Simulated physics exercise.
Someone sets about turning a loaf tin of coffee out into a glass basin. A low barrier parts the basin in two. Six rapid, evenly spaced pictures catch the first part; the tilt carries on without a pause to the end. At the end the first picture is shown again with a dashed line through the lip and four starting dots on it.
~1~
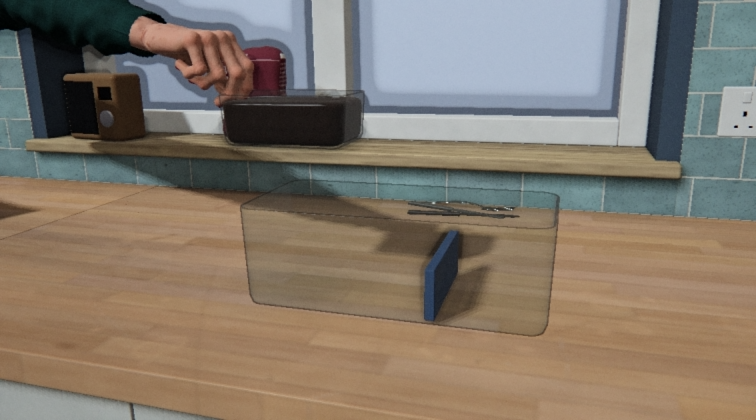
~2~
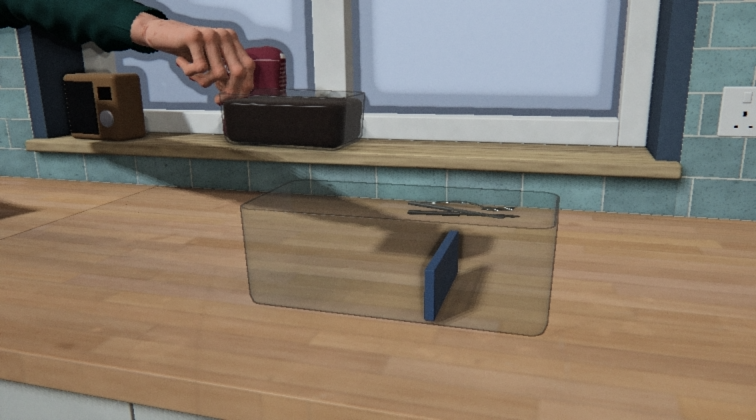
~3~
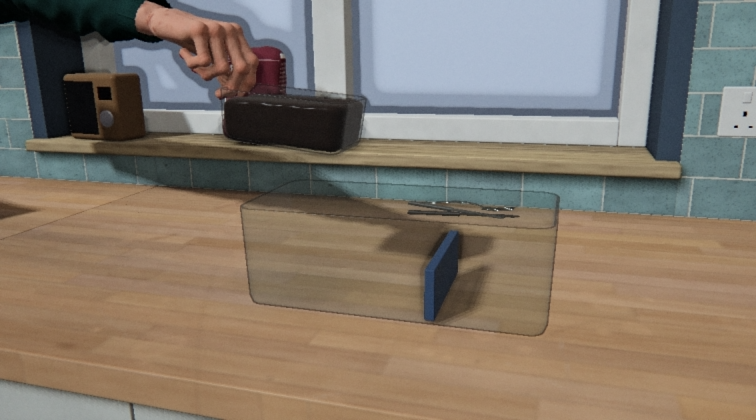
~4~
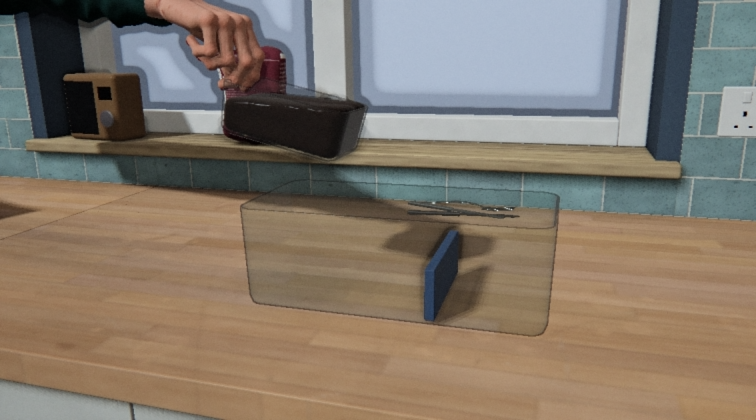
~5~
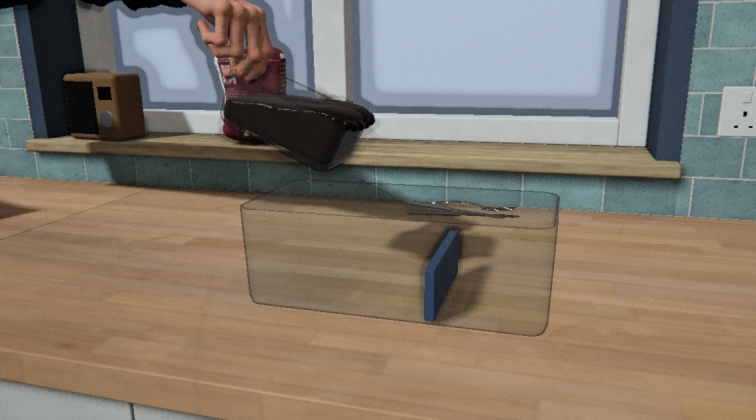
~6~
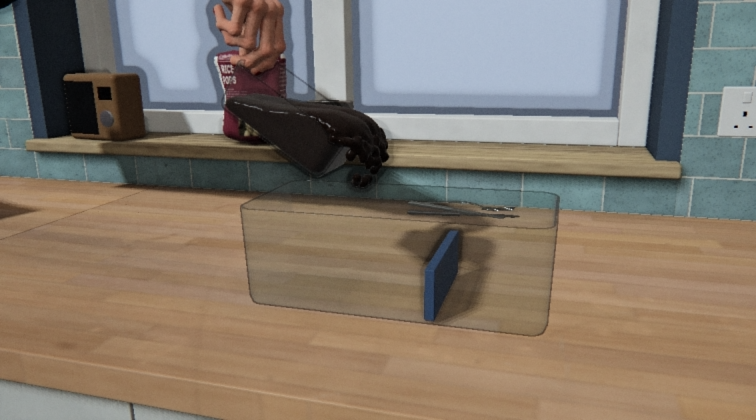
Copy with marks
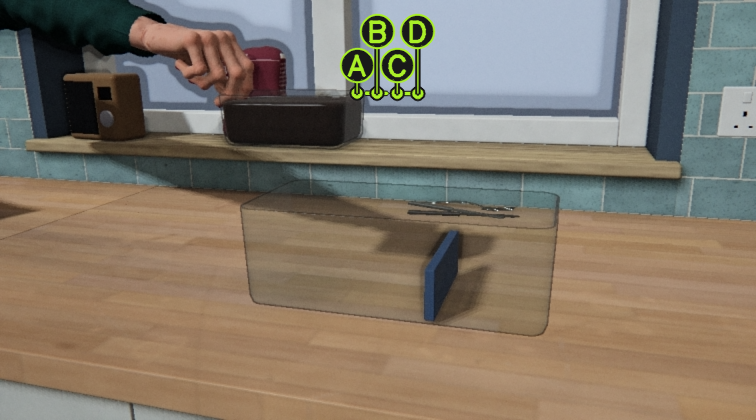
On a wooden kitchen counter below a window, a clear basin with a low blue barrier inside stands in front of a sill, where a hand reaches over a dark-filled loaf tin. The tin starts upright, then tilts steadily to the right, and the dark coffee slides over its lower lip and bulges downward above the basin.
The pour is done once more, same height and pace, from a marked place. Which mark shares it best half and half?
Spot C does it best.
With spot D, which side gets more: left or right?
More ends on the right.
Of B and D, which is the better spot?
Spot D.
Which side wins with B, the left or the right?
The left side.
On the marked copy, A at (357, 93); B at (377, 93); C at (397, 93); D at (417, 93).
With A, about 99 % ends left of the wall and 1 % right of it.
With B, about 82 % ends left of the wall and 13 % right of it; 6 % is lost outside.
With C, about 48 % ends left of the wall and 52 % right of it.
With D, about 27 % ends left of the wall and 73 % right of it.
